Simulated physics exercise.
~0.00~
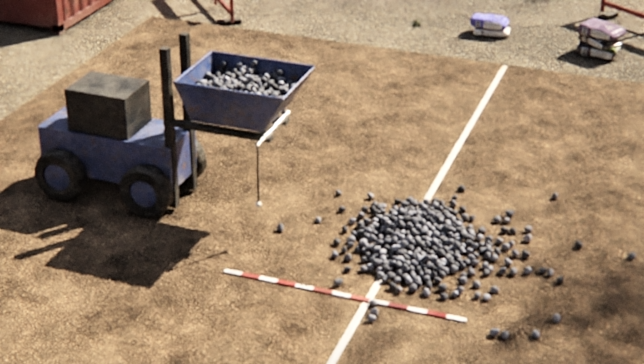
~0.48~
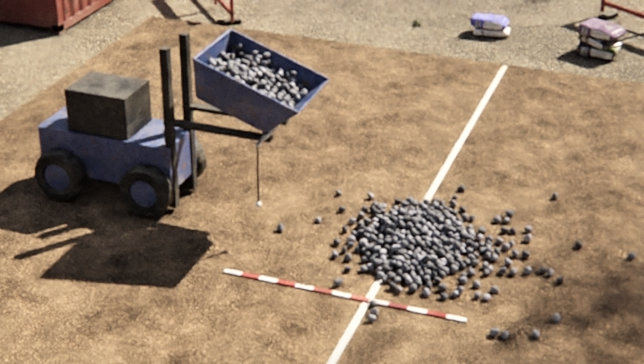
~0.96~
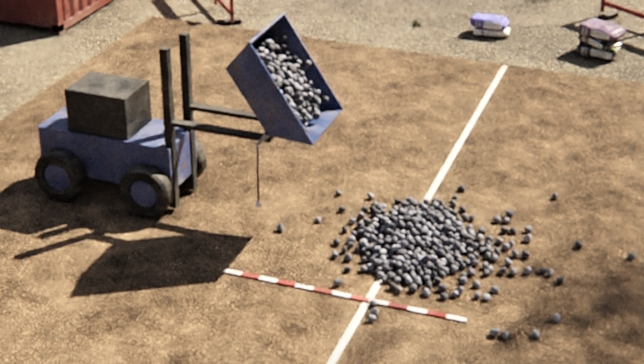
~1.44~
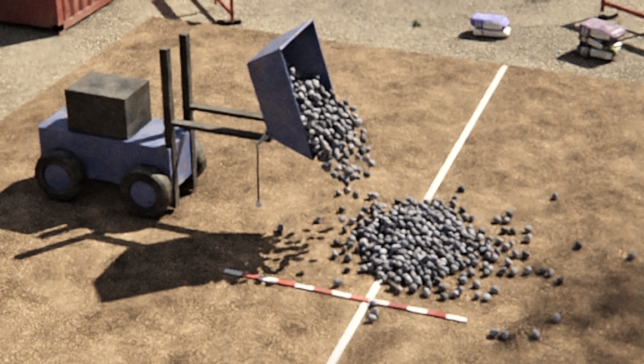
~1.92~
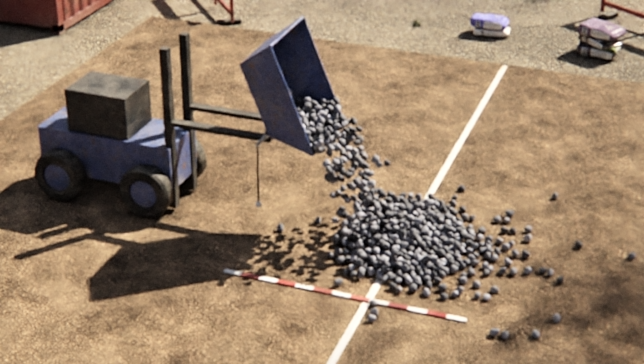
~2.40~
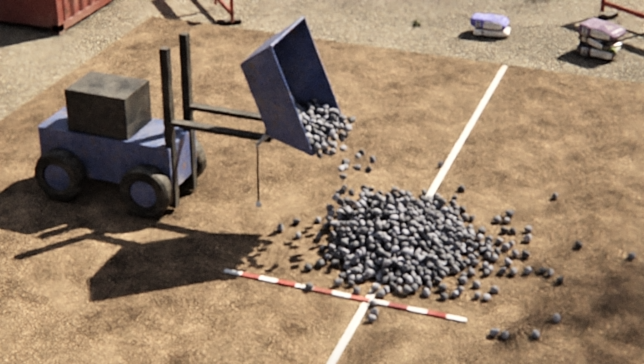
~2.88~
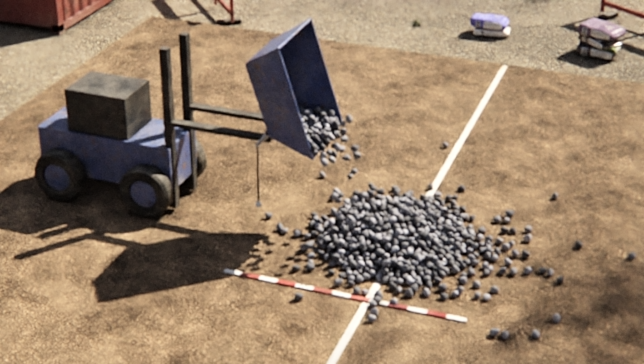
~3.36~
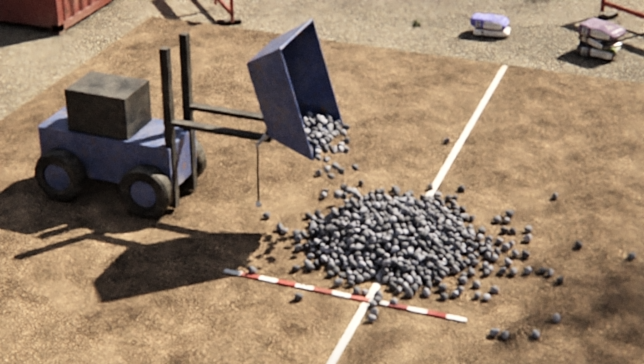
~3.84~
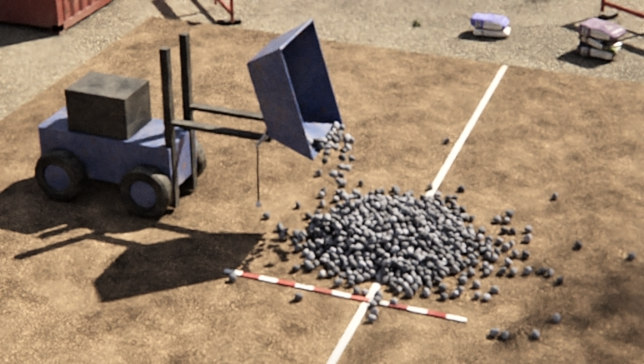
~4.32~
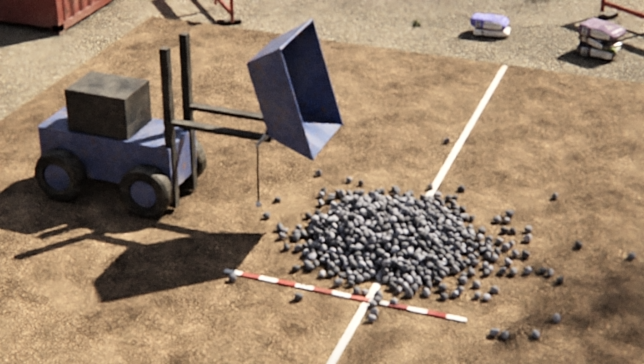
A blue skip on a fork truck tips steeply to the right and pours grey cobbles onto the near left side of a loose heap lying across a white line, rocks slightly as it empties, and ends tilted and empty above the broadened pile.
